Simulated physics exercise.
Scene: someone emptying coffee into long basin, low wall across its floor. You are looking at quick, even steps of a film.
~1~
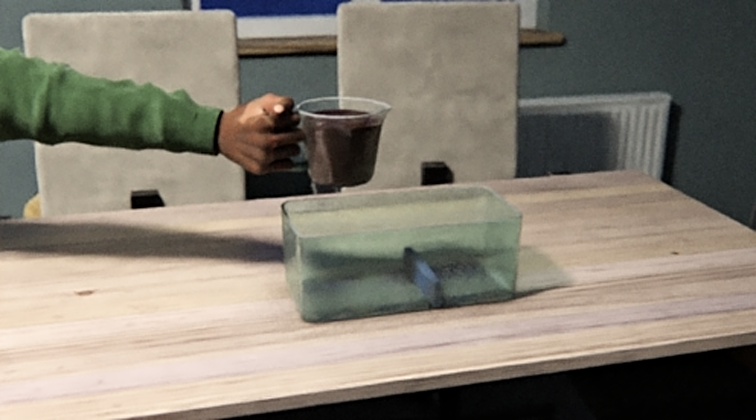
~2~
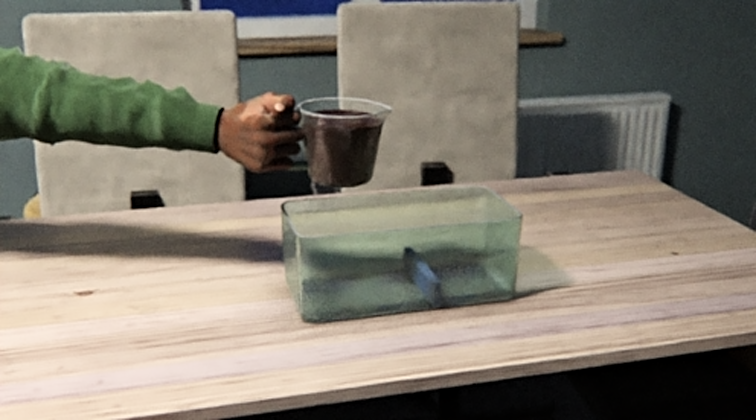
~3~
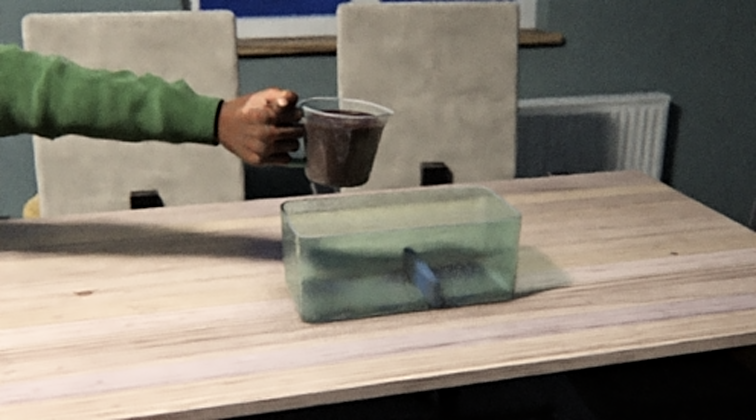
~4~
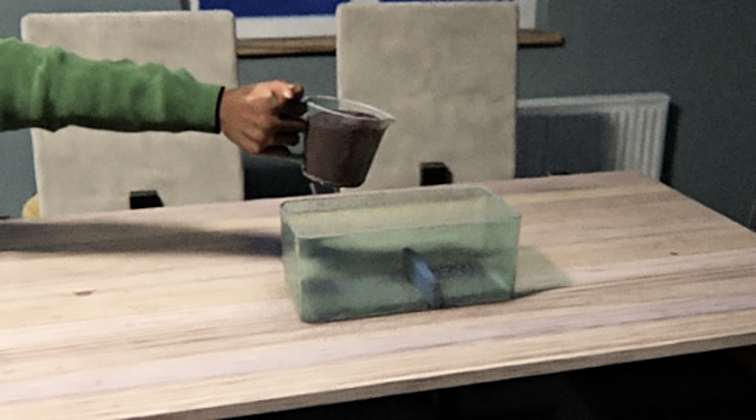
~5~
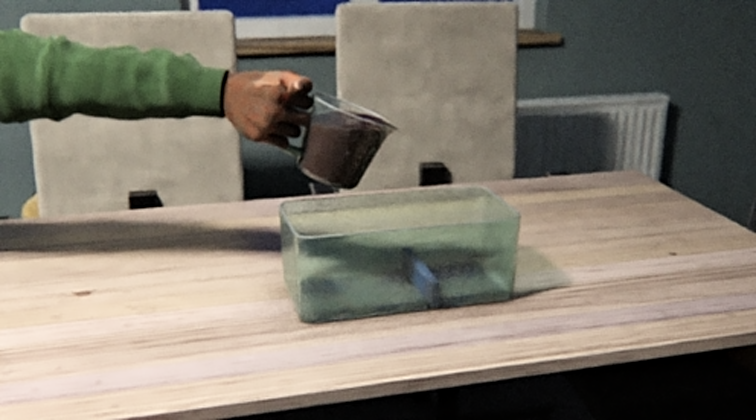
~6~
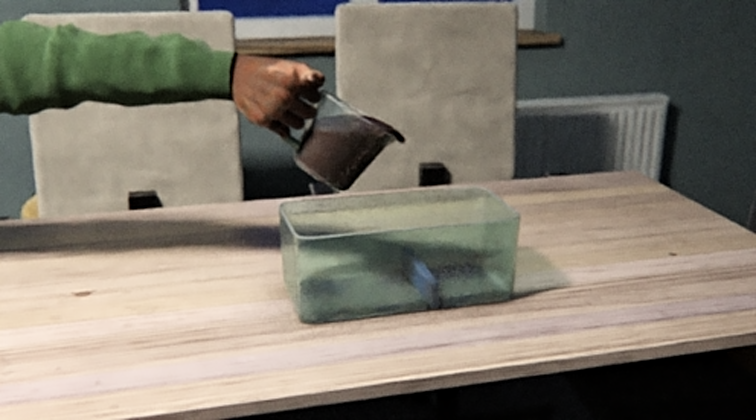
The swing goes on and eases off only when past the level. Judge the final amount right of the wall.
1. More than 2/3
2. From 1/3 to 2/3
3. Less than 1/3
2.
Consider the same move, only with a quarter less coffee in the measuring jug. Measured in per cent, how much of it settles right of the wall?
Near 30 %.
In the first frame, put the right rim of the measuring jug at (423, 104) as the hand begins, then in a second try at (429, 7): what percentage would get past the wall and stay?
The first gives 80 %, the second 60 %.
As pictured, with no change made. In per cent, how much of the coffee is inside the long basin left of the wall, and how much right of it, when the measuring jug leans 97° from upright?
10 per cent left, 30 per cent right.
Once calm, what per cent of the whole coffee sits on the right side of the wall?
It works out to around 45 percent.
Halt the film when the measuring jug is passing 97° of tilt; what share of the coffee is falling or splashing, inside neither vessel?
It's about 20 per cent.
A moment on, the measuring jug is tipped on its side and 37 per cent is still to pour, 12 is left of the wall and 31 right of it.
Next, the measuring jug is tipped right over and 2 per cent is still to pour, 51 is left of the wall and 45 right of it.
Then the measuring jug is tipped right over and 0 per cent is still to pour, 54 is left of the wall and 45 right of it.
Later the measuring jug is tipped right over and 0 per cent is still to pour, 54 is left of the wall and 45 right of it.
At rest 54 per cent lies left of the wall, 45 right of it and 1 outside.
